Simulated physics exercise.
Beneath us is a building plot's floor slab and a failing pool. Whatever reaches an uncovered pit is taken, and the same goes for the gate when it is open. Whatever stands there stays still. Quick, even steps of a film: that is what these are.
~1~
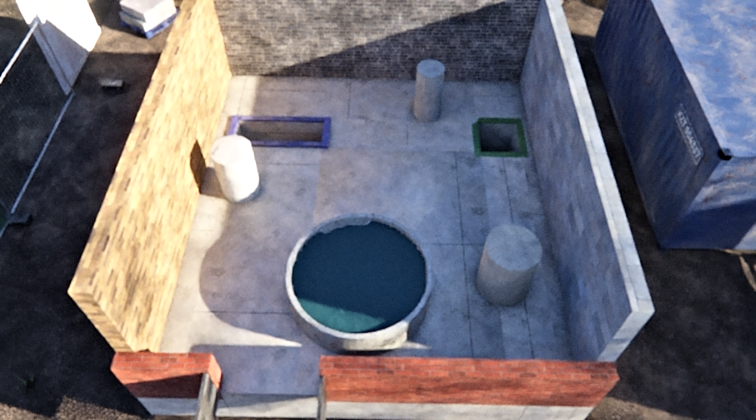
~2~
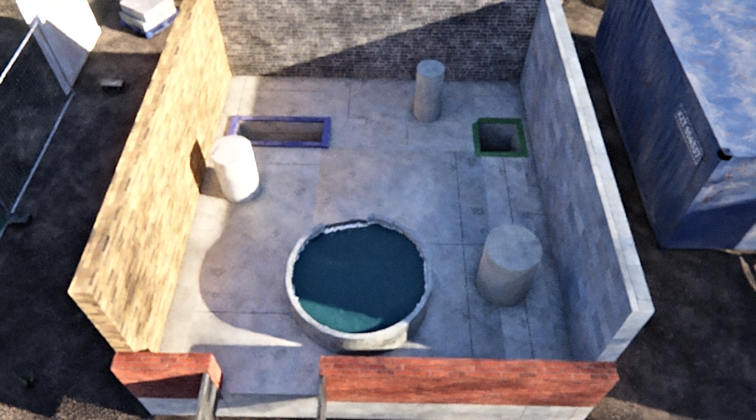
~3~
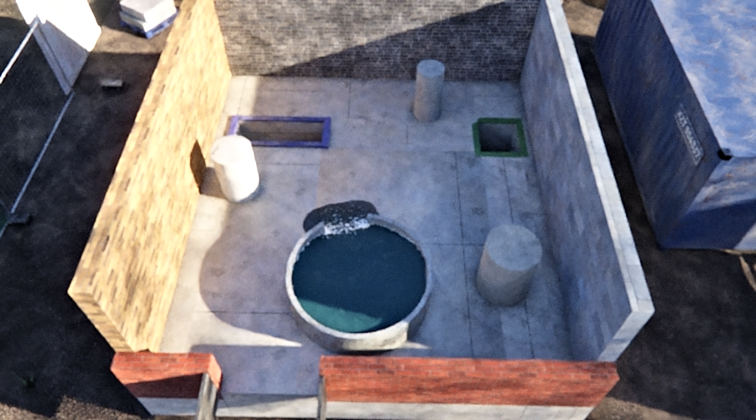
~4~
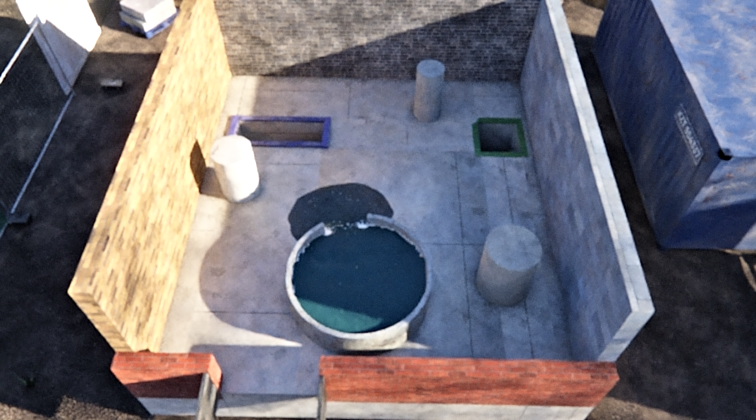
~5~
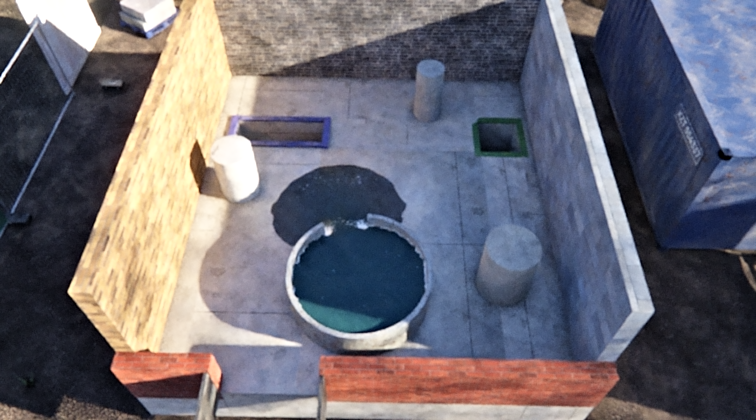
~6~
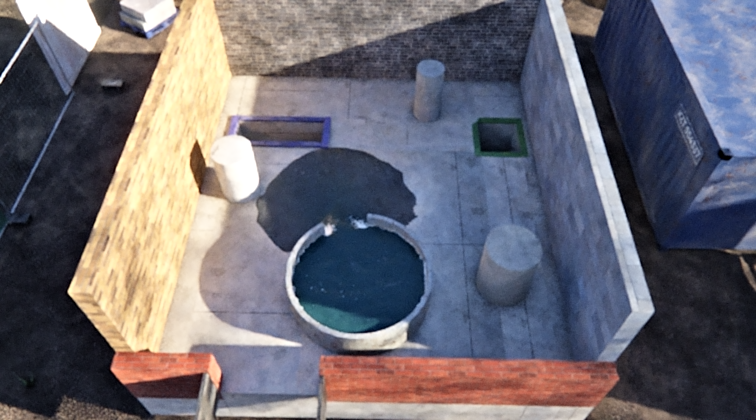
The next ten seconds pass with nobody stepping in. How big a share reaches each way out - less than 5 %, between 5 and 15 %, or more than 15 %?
The gate drains a share short of five per cent; the blue pit drains a share exceeding fifteen per cent; the green pit drains a share of five to fifteen per cent.
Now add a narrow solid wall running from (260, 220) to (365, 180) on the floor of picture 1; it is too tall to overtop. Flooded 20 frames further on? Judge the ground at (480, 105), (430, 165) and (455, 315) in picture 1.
In the order you listed them: Soaked, soaked, unsoaked.
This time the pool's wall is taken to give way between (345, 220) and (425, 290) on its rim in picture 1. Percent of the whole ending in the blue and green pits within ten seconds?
Approximately, blue takes 0 % and green takes 50 %.
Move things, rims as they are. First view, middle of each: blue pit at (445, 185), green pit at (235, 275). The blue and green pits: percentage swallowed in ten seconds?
The blue pit takes 2 per cent, and the green pit takes 4 per cent.
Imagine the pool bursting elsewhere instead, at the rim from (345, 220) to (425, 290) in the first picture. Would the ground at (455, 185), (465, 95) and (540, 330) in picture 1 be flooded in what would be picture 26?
Soaked, then soaked, then soaked.
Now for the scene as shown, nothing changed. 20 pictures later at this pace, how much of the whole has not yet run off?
Near 88 in a hundred.
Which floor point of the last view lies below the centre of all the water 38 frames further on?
The water centres close to (345, 201).
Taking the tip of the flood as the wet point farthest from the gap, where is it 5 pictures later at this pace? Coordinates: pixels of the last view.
My best guess is about (335, 92).
A moment on, water covers 25 % of the floor; the gate 0 %, the blue pit 1 %, the green pit 0 %.
Next, water covers 35 % of the floor; the gate 0 %, the blue pit 6 %, the green pit 0 %.
Then, water covers 45 % of the floor; the gate 0 %, the blue pit 12 %, the green pit 1 %.
Later, water covers 60 % of the floor; the gate 0 %, the blue pit 16 %, the green pit 4 %.
In the end, water covers 65 % of the floor; the gate 1 %, the blue pit 19 %, the green pit 11 %.
